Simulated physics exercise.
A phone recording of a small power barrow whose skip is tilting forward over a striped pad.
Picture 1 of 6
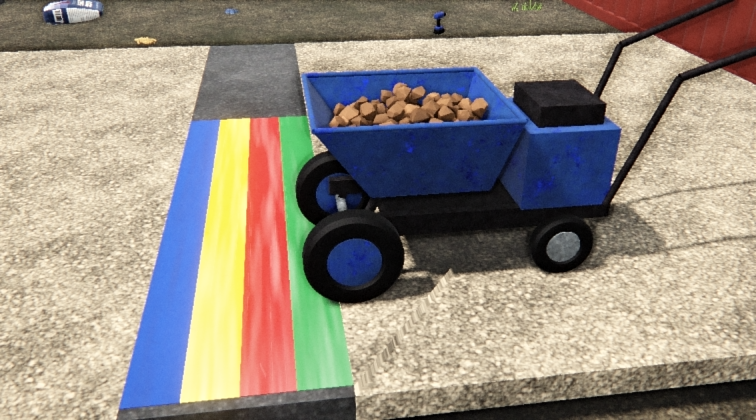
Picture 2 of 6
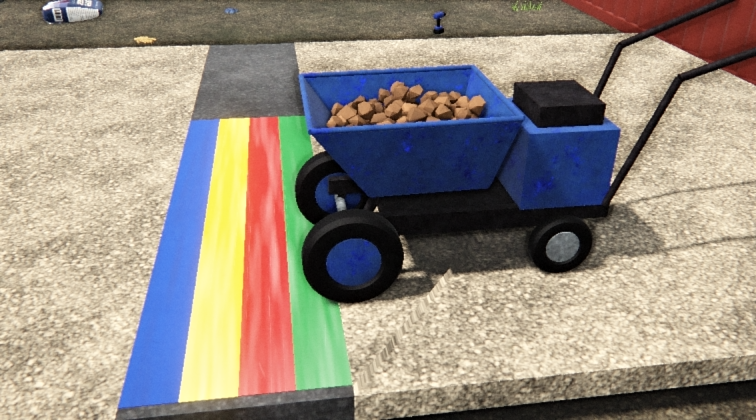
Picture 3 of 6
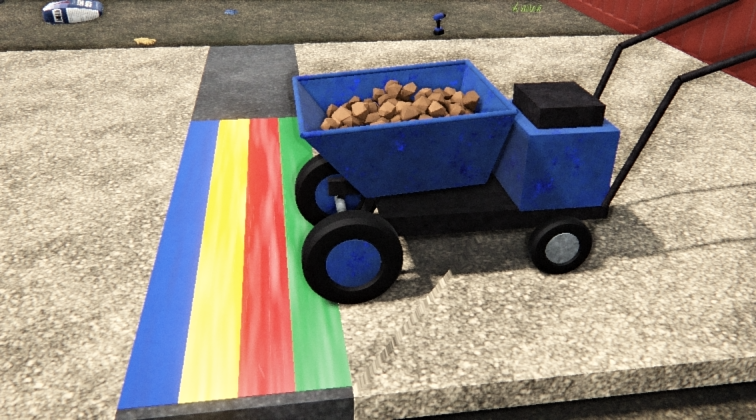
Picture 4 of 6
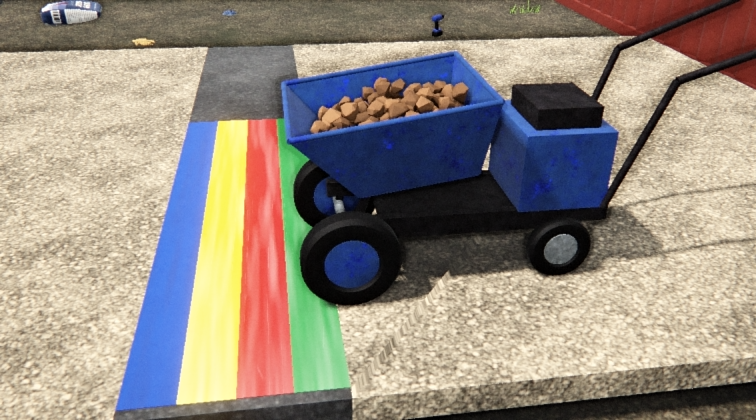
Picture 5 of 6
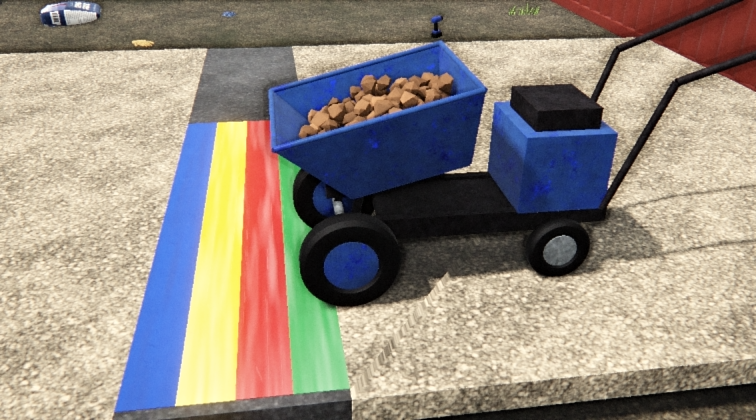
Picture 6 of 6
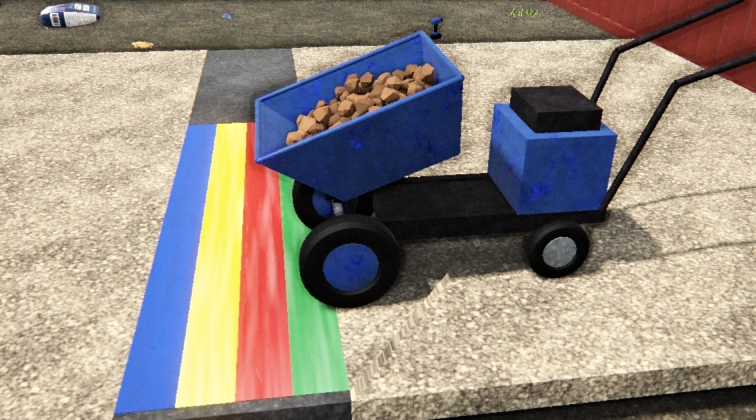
A blue barrow's skip full of brown clods tilts forward to the left over a striped pad.
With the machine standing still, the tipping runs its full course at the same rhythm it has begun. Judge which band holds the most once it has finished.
Most on it: Blue.
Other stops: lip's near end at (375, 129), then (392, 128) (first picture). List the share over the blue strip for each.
In turn 20 and 20 in a hundred.
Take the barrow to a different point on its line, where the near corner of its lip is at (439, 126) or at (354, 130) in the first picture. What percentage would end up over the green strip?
The first gives close to 20 per cent and the second 0 per cent.
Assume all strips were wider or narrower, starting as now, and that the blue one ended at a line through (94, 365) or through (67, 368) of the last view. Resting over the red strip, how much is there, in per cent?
0 % and 0 %, near enough.
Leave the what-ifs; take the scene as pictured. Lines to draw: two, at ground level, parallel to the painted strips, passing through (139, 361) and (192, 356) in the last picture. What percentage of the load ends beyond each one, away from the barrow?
Near 40 % and near 70 %, in that order.
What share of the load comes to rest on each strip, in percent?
So the green strip ends with 0 %, the red strip with 0 %, the yellow strip with 10 % and the blue strip with 35 %.
Just after the last frame, skip tipped steeply; every one in the skip.
A moment on, skip tipped right over; roughly two thirds in the skip; just a few over the yellow strip; roughly a quarter over the blue strip; about a tenth off the paint.
Further on, skip tipped right over; roughly a quarter in the skip; about a tenth over the yellow strip; roughly a third over the blue strip; roughly a third off the paint.
When it is over, skip tipped right over; roughly a quarter in the skip; not one over the green strip; not one over the red strip; about a tenth over the yellow strip; roughly a third over the blue strip; roughly a third off the paint.
